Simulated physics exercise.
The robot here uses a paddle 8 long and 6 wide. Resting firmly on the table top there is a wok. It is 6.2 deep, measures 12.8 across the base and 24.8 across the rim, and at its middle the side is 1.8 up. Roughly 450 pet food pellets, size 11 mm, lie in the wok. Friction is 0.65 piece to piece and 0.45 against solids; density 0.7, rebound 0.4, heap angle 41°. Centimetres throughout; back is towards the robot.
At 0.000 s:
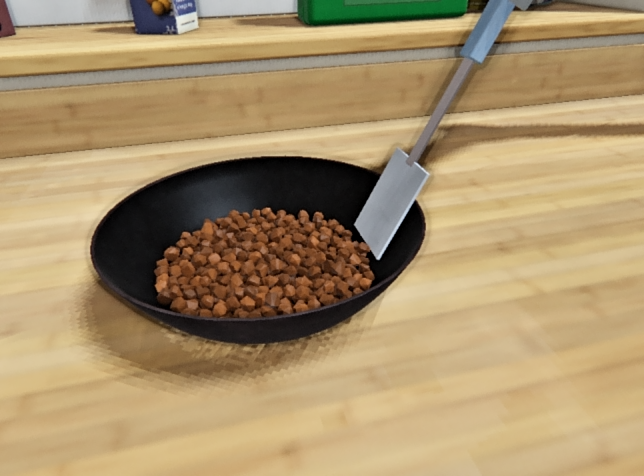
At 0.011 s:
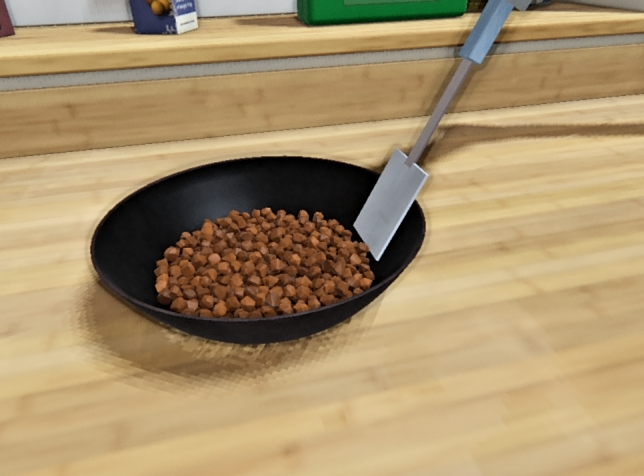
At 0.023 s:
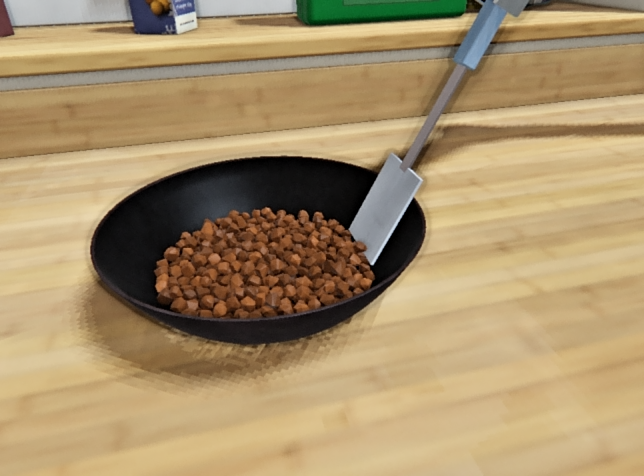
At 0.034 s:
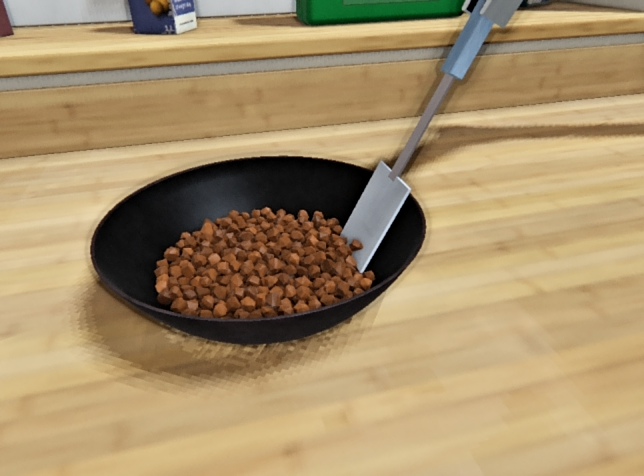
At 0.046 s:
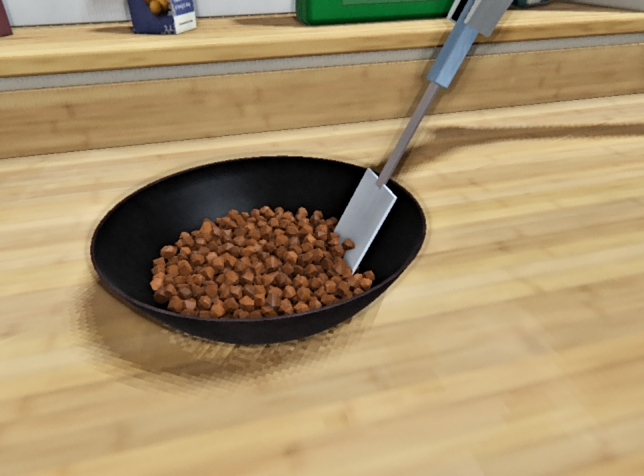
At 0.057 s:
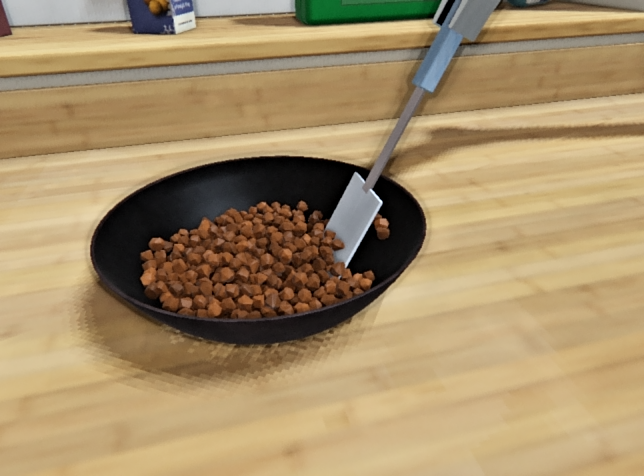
In this clip, a metal paddle on a robot's arm lowers into a black wok of brown pellets on a wooden table top, then moves left, pushing the heap slightly leftward while a few pellets shift to its right side.
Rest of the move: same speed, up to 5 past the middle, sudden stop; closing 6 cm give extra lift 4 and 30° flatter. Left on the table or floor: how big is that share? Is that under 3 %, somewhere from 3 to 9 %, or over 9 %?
It is from 3 to 9 %.
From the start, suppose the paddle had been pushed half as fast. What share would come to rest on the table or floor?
It would be near 0 per cent.
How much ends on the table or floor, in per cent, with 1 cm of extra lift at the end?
Result: Approx. 0 %.
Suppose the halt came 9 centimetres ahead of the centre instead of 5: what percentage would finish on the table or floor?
In that case about 30 percent ends on the table or floor.
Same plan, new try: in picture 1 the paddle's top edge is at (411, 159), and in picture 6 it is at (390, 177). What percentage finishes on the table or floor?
Around 0 per cent finishes there.
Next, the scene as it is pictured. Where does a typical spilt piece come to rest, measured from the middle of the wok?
About 24 cm out from the centre.
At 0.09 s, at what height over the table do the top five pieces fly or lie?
10 cm.
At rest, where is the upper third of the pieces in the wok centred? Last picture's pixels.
I'd say around pixel (166, 259).
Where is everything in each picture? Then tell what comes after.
The first picture shows paddle top edge at (412, 160), sloping 62°; upper third of the load around (262, 255), from x 160 to 370, top at y 215; 451 in the wok.
The second picture shows paddle top edge at (411, 161), sloping 62°; upper third of the load around (262, 255), from x 160 to 370, top at y 215.
The third picture shows paddle top edge at (406, 166), sloping 62°; upper third of the load around (262, 256), from x 160 to 370, top at y 215.
The fourth picture shows paddle top edge at (395, 174), sloping 62°; upper third of the load around (264, 256), from x 160 to 370, top at y 215.
The fifth picture shows paddle top edge at (382, 182), sloping 62°; upper third of the load around (258, 254), from x 155 to 370, top at y 210.
The sixth picture shows paddle top edge at (368, 186), sloping 62°; upper third of the load around (252, 252), from x 145 to 385, top at y 205; 451 in the wok.
After 0.09 s, sloping 61°, highest piece 12 above the table; 447 in the wok, 4 on the blade or in flight.
After 0.12 s, sloping 50°, highest piece 19 above the table; 447 in the wok, 4 on the blade or in flight.
After 0.34 s, sloping 32°, highest piece 40 above the table; 430 in the wok, 8 on the table or floor, 13 on the blade or in flight.
After 1.39 s, sloping 32°, highest piece 7 above the table; 429 in the wok, 22 on the table or floor.
At rest, 429 in the wok, 22 on the table or floor. That is 5 % on the table or floor.
